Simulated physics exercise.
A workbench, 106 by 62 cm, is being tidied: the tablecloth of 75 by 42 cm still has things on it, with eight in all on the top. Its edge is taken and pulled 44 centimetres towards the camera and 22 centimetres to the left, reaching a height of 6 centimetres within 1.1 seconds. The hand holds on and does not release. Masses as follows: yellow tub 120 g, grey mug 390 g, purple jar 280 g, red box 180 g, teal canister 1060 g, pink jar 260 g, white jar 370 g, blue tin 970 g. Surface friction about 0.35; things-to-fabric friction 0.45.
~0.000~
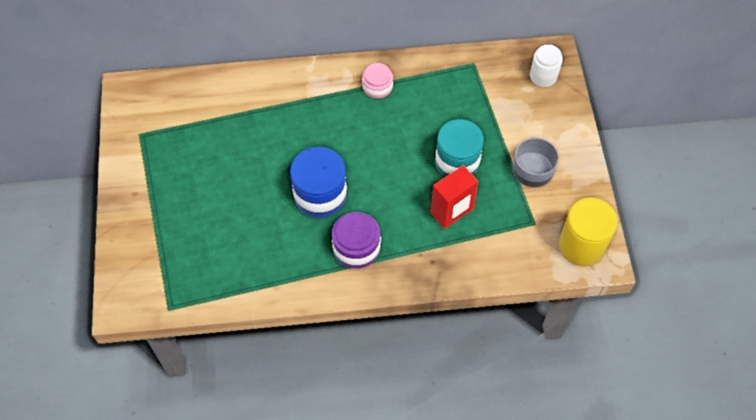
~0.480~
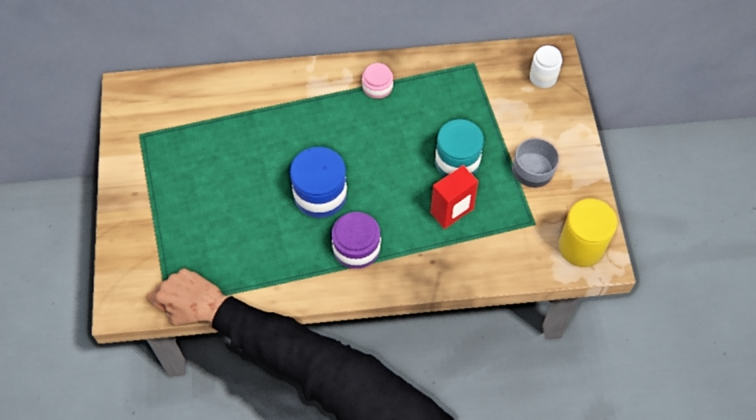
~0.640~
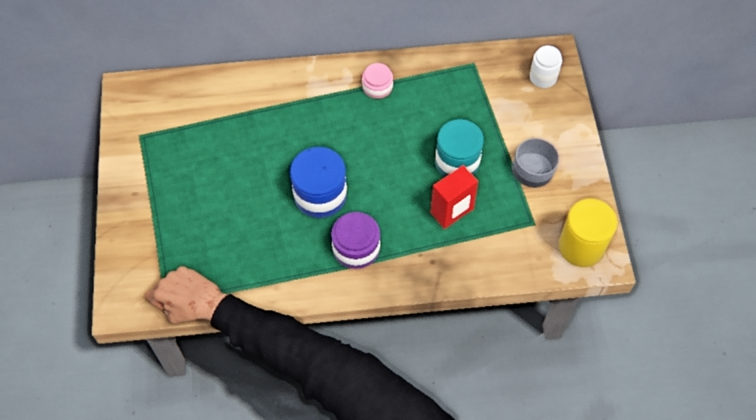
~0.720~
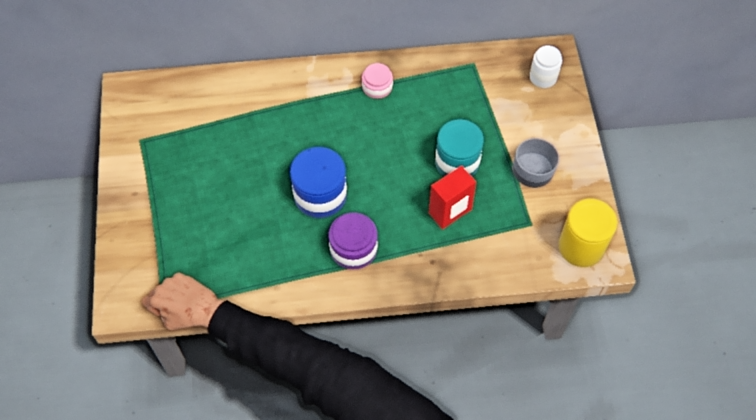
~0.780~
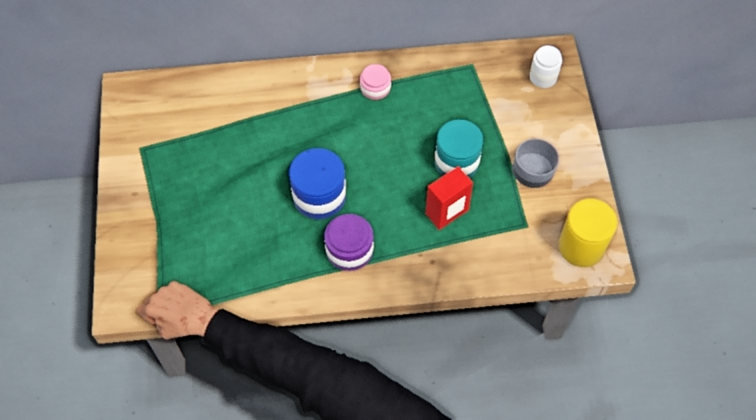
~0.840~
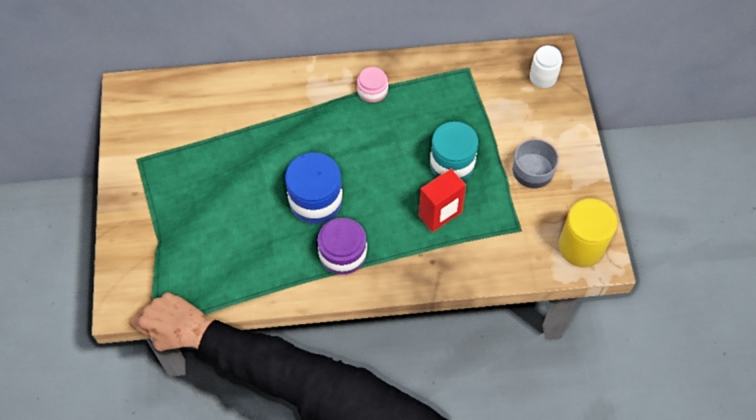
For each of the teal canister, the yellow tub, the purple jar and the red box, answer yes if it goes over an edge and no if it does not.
Answers: Teal canister yes, yellow tub no, purple jar yes, red box yes.
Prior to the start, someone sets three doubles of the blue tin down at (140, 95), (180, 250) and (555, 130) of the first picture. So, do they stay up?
Taking them one by one: Is left on top, then is lost, then is left on top.
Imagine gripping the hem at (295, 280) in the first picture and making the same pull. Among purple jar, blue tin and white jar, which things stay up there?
Purple jar is lost, blue tin is lost, white jar is left on top.
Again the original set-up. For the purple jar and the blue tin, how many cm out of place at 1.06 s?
The purple jar is about 15 cm off and the blue tin about 15 cm.
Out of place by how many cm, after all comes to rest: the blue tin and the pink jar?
About: Blue tin over the edge, pink jar 10 cm.
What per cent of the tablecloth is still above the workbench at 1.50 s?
Roughly 40% of it.
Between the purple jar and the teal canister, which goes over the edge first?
It's the purple one that goes before the other.
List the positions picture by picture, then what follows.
In the first picture, shows, teal canister (461, 138); yellow tub (593, 218); purple jar (356, 230); red box (456, 183); tablecloth corners (168, 311) (139, 134) (475, 63) (536, 225).
In the second picture, shows, tablecloth corners (139, 134) (475, 63); grip (166, 308).
In the third picture, shows, tablecloth corners (139, 135) (475, 63); grip (164, 306).
In the fourth picture, shows, purple jar (353, 231); tablecloth corners (139, 140) (474, 63); grip (161, 313).
In the fifth picture, shows, purple jar (349, 232); red box (451, 184); pink jar (375, 75); tablecloth corners (139, 148) (473, 64); grip (156, 321).
In the sixth picture, shows, teal canister (455, 140); yellow tub (593, 219); purple jar (342, 236); red box (444, 186); tablecloth corners (136, 159) (469, 68) (522, 232); grip (150, 332).
At 1.1 s, 90 % of the tablecloth is still over the top; purple jar 15 cm off its start, teal canister 14 cm off its start, red box 13 cm off its start.
At 1.3 s, 65 % of the tablecloth is still over the top; purple jar 28 cm off its start, teal canister 27 cm off its start, red box 25 cm off its start.
At 1.5 s, 40 % of the tablecloth is still over the top; purple jar over the edge, teal canister 42 cm off its start at (292, 255), red box 41 cm off its start at (292, 318).
At 1.7 s, 10 % of the tablecloth is still over the top; teal canister 59 cm off its start, red box over the edge, purple jar over the edge.
At 3.3 s, 0 % of the tablecloth is still over the top; teal canister over the edge, red box over the edge, purple jar over the edge, yellow tub 0 cm off its start at (593, 220).
